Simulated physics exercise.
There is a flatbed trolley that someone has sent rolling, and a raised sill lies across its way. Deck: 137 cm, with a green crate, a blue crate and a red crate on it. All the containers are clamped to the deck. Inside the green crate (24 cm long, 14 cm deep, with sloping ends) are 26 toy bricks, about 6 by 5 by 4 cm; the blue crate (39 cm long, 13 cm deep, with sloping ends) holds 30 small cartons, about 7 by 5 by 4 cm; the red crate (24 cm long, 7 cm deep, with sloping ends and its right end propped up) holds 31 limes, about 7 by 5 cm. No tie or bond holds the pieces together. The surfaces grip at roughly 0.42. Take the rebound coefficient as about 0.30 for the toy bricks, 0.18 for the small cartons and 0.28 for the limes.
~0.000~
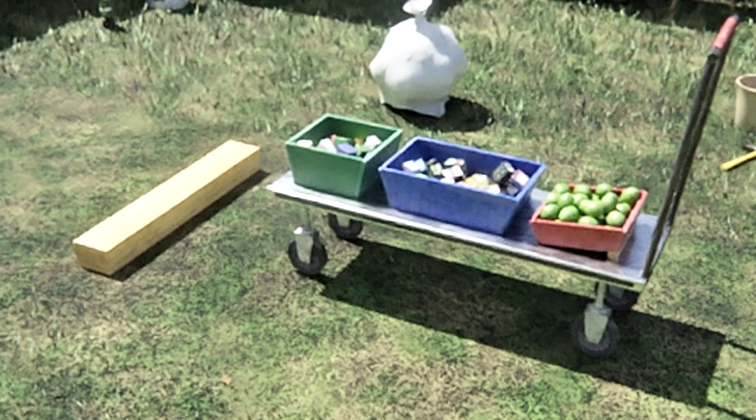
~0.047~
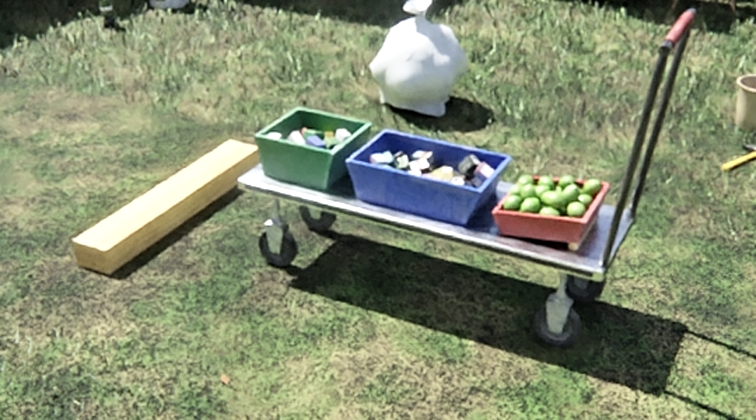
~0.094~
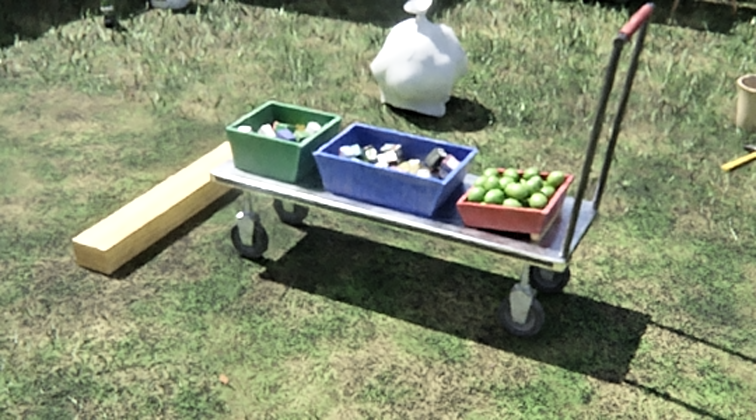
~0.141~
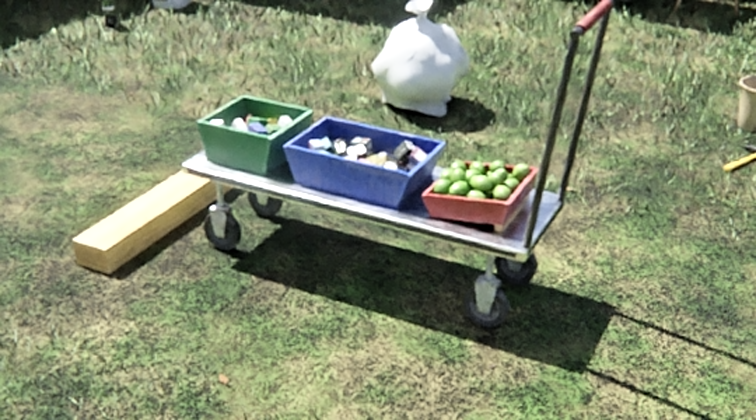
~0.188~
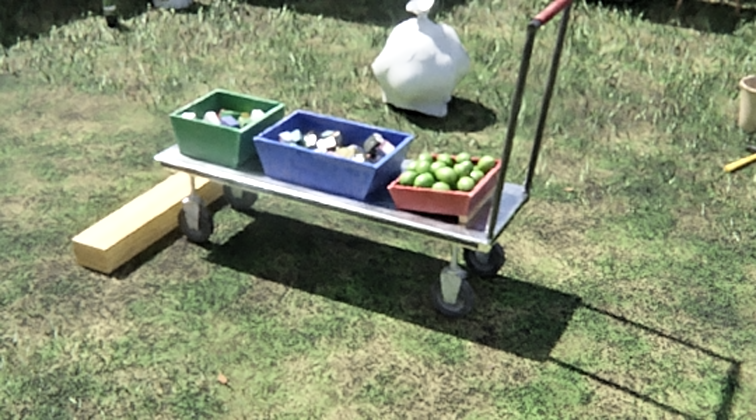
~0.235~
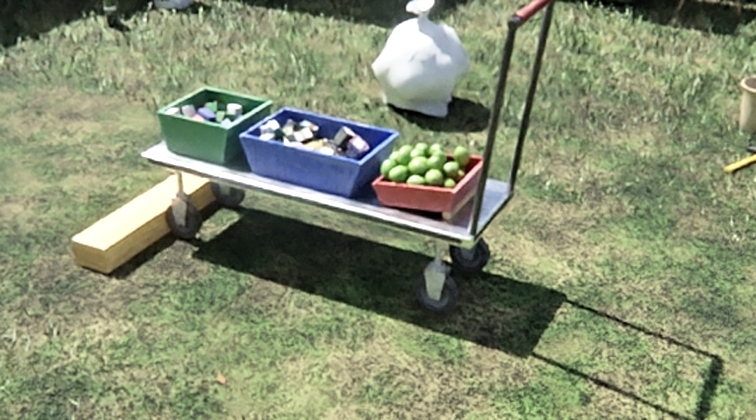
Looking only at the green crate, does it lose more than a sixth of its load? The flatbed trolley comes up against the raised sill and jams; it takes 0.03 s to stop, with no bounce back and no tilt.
I'd say the outflow falls beneath a sixth of the load.
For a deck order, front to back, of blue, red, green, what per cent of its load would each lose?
In that arrangement the green crate sheds 0 per cent of its load, the blue crate 10 per cent, and the red crate 40 per cent.
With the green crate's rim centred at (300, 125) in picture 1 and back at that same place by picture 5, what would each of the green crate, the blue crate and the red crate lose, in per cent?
Green crate 0 %, blue crate 0 %, red crate 20 %.
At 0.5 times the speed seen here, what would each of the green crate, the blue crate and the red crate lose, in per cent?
In that case the green crate sheds 0 per cent, the blue crate 0 per cent and the red crate 10 per cent.
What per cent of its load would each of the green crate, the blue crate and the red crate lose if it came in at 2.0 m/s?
Green crate 0 %, blue crate 0 %, red crate 30 %.
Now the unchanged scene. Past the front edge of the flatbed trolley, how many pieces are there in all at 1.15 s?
About 1.
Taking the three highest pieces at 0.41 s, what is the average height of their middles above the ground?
Mean height: Near 60 cm.
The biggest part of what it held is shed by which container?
That's the red crate.
After 0.29 s, the green crate has all 26, the blue crate has all 30 and the red crate is down by 2 of 31.
After 0.41 s, the green crate has all 26, the blue crate has all 30 and the red crate is down by 10 of 31.
After 0.64 s, the green crate is down by 1 of 26, the blue crate is down by 1 of 30 and the red crate is down by 12 of 31.
When it is over (at 1.15 s), the green crate is down by 1 of 26, the blue crate is down by 1 of 30 and the red crate is down by 12 of 31. Asked share, 1 of 26, 4 per cent.
